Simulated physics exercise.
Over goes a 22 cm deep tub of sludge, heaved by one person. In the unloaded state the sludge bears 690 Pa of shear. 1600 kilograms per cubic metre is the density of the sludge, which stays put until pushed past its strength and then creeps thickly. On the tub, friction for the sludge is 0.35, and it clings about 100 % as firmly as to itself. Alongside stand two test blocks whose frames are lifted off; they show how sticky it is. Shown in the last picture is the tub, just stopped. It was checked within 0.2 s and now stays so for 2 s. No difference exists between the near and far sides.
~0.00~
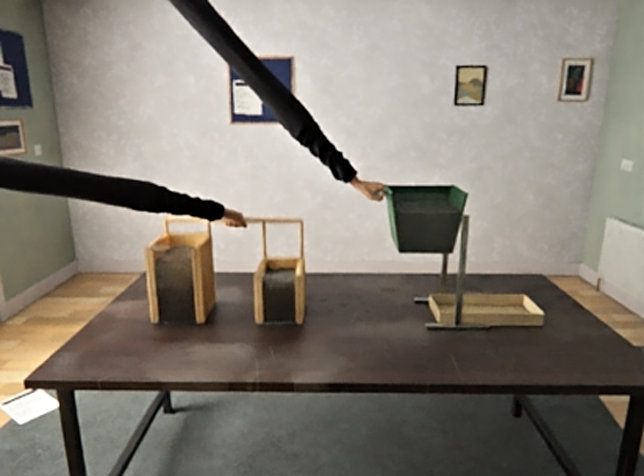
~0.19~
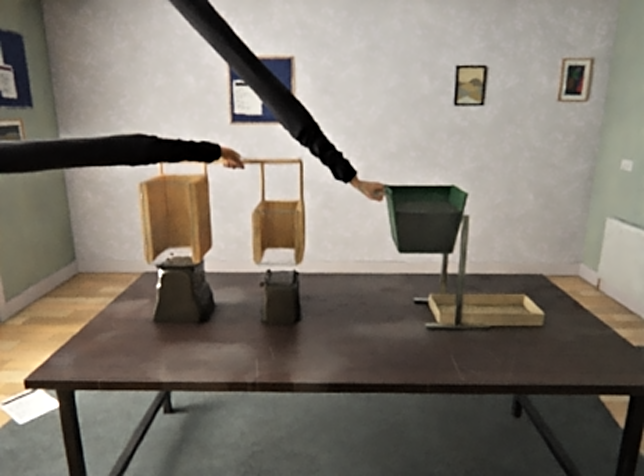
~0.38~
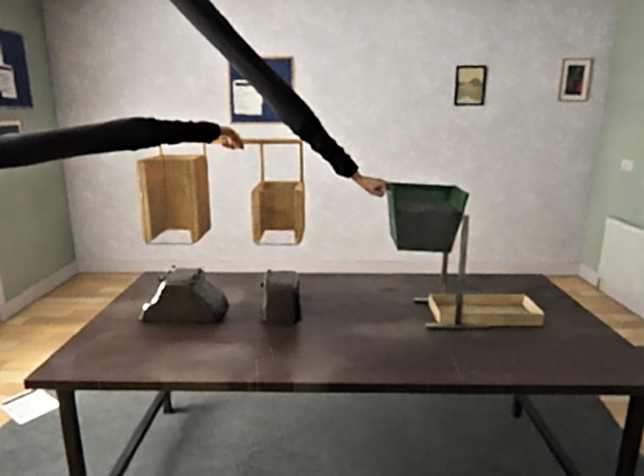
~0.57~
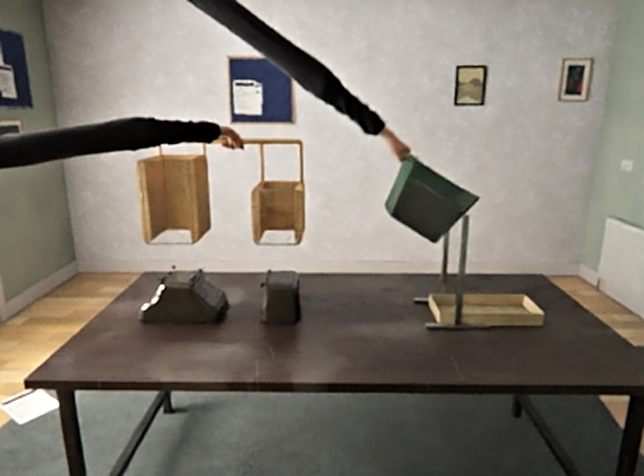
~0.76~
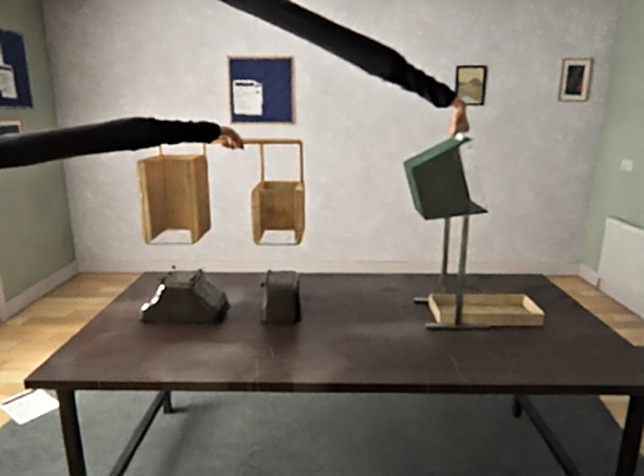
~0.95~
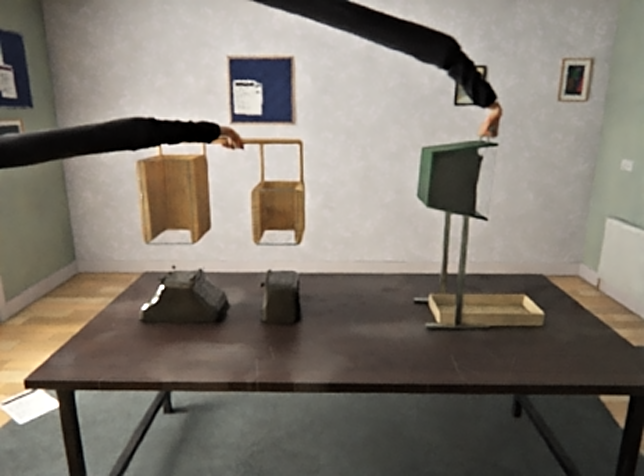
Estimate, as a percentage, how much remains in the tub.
Roughly 48 per cent remains.
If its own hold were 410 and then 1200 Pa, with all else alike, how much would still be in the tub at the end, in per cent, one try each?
The two runs give near 35 % and near 100 % respectively.
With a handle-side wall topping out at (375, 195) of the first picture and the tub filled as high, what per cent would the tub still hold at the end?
Roughly 35 %.
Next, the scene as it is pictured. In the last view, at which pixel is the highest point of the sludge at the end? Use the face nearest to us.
Highest point: Approx. (452, 188).
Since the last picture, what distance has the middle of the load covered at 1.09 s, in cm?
Roughly 5 cm.
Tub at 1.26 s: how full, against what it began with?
About 65 %.
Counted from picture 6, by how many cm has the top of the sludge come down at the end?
Roughly 11 cm.
After 1.09 s, the tub is at 92 degrees and holds 97 %.
After 1.26 s, the tub is at 92 degrees and holds 64 %.
After 1.43 s, the tub is at 92 degrees and holds 48 %.
After 1.60 s, the tub is at 92 degrees and holds 48 %.
After 2.95 s, the tub is at 92 degrees and holds 48 %.
